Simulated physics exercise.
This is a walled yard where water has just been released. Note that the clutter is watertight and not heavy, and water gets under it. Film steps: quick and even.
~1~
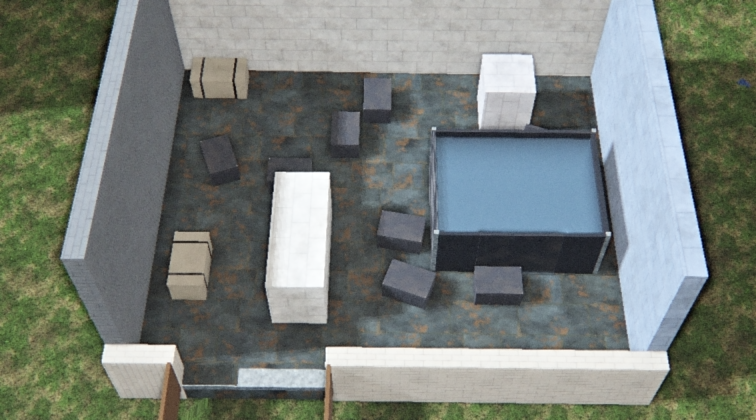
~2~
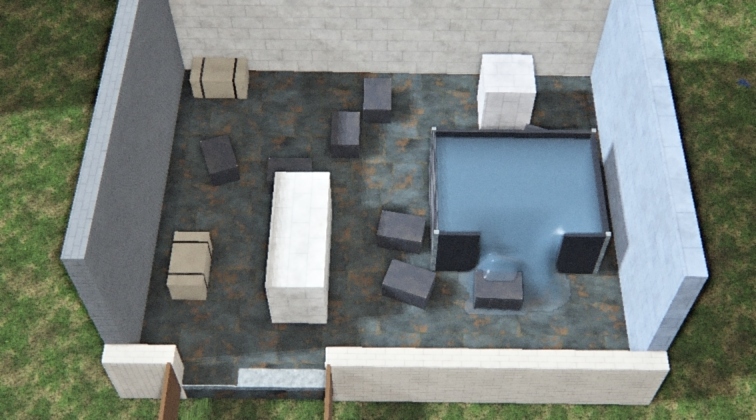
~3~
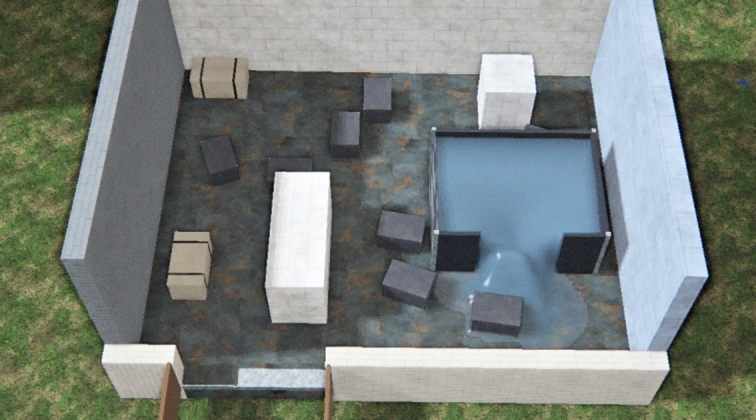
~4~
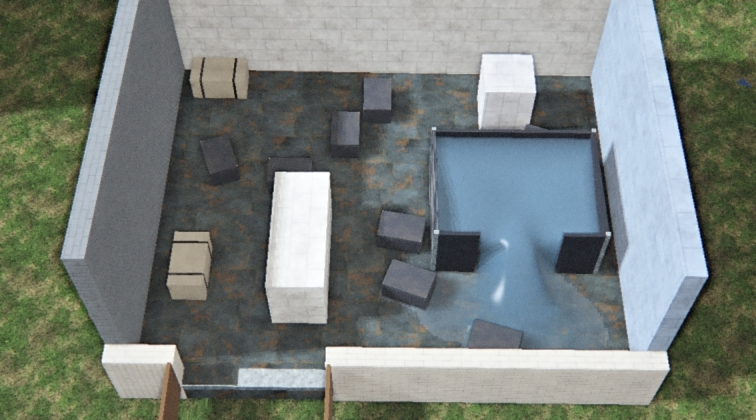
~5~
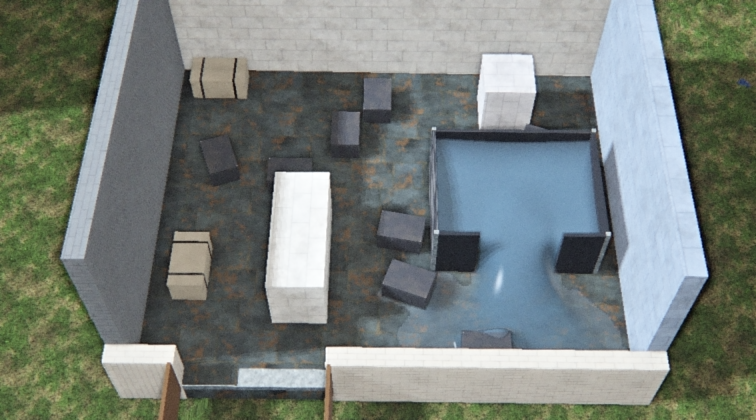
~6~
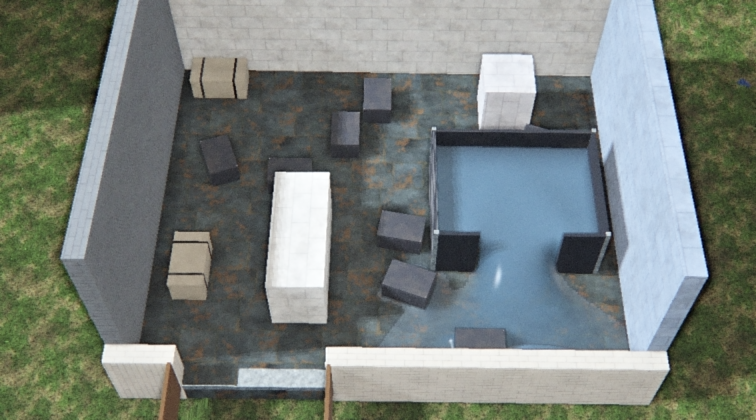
To begin with, a walled yard holds scattered dark and tan crates, white blocks and a dark-sided tank full of water. The tank's near side opens and water pours out, pushing one dark crate toward the near wall. The water spreads across the floor while the other crates stay put.
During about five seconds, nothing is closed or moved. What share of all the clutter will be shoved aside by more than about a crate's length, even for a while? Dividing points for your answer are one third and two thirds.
Answer: A share under one third.
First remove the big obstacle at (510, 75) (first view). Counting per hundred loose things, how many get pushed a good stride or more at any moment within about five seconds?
Around 20 in a hundred.
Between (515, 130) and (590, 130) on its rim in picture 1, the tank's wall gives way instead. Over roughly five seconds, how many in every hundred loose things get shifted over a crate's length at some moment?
Close to 70 %.
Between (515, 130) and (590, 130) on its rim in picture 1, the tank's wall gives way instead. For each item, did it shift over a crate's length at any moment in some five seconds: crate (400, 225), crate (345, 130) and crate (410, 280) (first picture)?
The first: Fell short; the second: Went past that; the third: Fell short.
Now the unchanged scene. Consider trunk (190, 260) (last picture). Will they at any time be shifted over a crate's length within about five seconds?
That one goes the full distance.
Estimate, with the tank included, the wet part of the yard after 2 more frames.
About 25 in a hundred.
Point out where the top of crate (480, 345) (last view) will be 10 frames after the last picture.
Close to (328, 331).
A moment on, 1 of 10 are well off their spots; 1 afloat.
Next, 1 of 10 are well off their spots; 1 afloat.
Later, 1 of 10 are well off their spots; 1 afloat.
In the end, 2 of 10 are well off their spots, and 2 have been at some point; 3 afloat.
